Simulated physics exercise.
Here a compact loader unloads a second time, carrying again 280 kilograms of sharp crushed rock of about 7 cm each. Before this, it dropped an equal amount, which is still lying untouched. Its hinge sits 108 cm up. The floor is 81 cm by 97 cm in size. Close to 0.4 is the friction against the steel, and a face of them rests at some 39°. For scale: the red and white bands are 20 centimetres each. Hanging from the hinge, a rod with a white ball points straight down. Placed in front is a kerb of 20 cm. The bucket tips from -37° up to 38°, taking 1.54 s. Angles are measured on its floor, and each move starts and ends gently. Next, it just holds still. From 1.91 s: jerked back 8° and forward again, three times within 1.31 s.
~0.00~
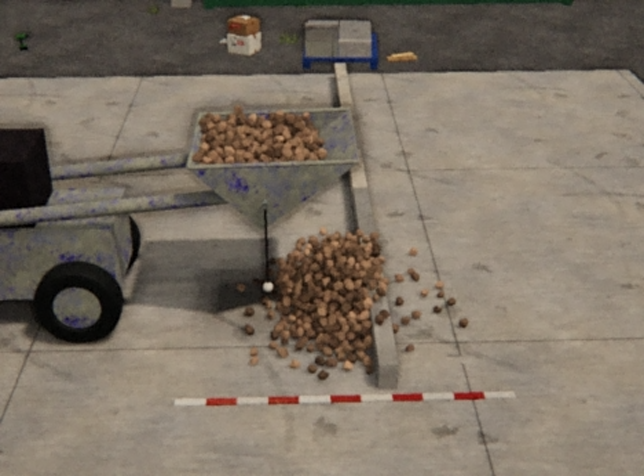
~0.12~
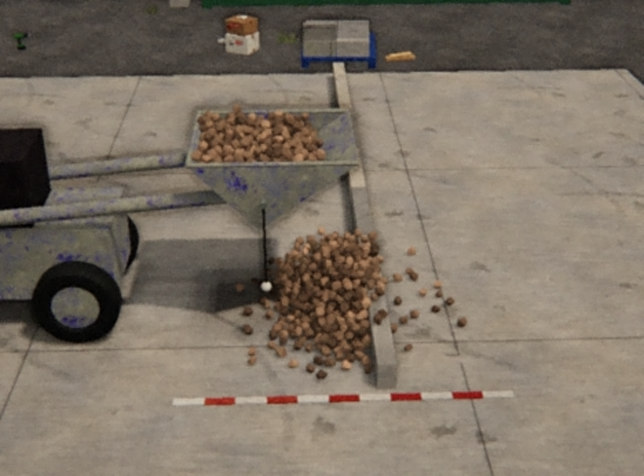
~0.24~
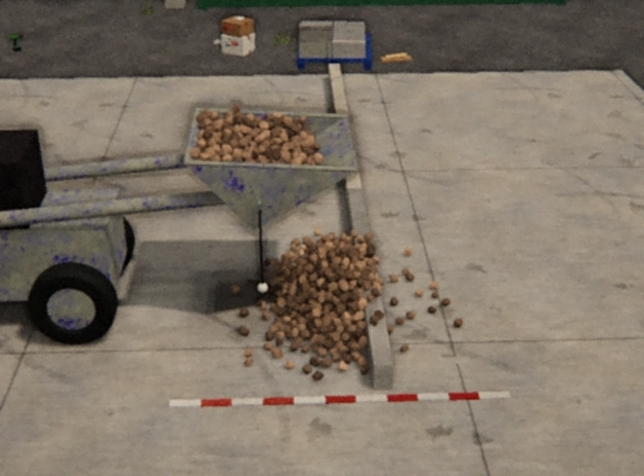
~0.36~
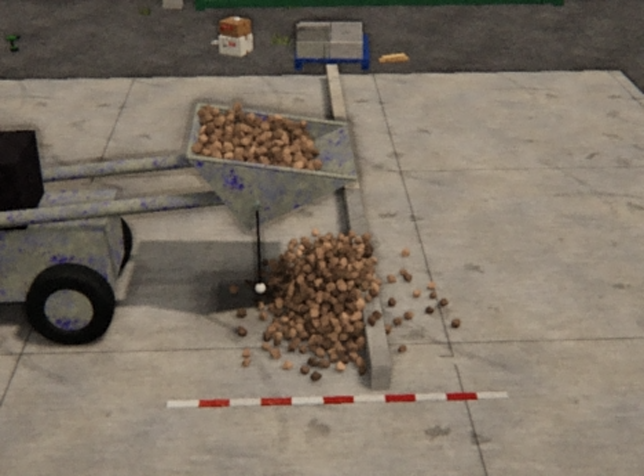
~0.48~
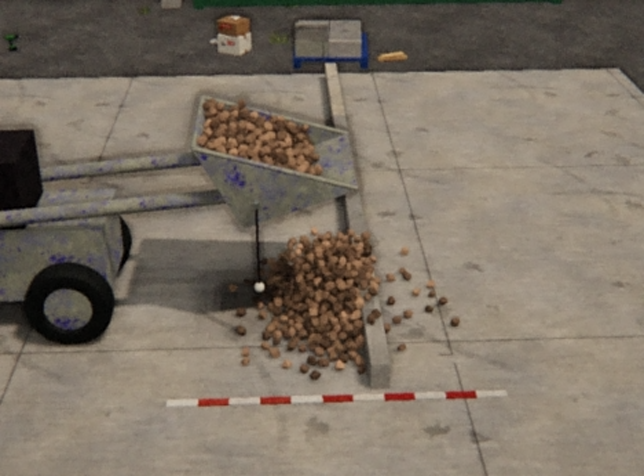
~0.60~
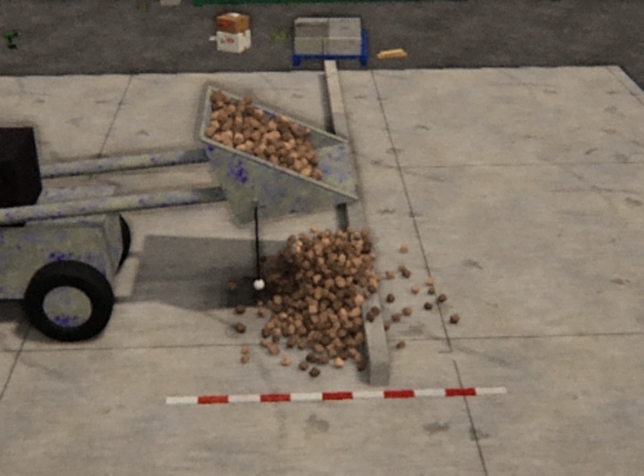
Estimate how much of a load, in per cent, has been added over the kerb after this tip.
Roughly 61 per cent of a load has been added.
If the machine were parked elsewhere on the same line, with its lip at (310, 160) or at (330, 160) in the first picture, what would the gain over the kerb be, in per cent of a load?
First place: Roughly 5 %; second place: Roughly 15 %.
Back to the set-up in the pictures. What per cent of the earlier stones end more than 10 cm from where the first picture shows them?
I'd say roughly 5 per cent of them.
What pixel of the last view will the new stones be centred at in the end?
They end up centred around (387, 282).
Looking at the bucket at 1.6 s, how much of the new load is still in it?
Near 50 per cent of the load is held.
After 1.2 s the floor is at 27°; in per cent of one load, 98 in the bucket, 100 on this side of the kerb, 3 over the kerb; the foremost stones are at (426, 288).
After 1.6 s the floor is at 38°; in per cent of one load, 48 in the bucket, 141 on this side of the kerb, 11 over the kerb; the foremost stones are at (434, 298).
After 3.7 s the floor is at 38°; in per cent of one load, 0 in the bucket, 136 on this side of the kerb, 64 over the kerb; the foremost stones are at (509, 301).
After 6.2 s the floor is at 38°; in per cent of one load, 0 in the bucket, 136 on this side of the kerb, 64 over the kerb; the foremost stones are at (509, 301). Net gain over the kerb, 61.
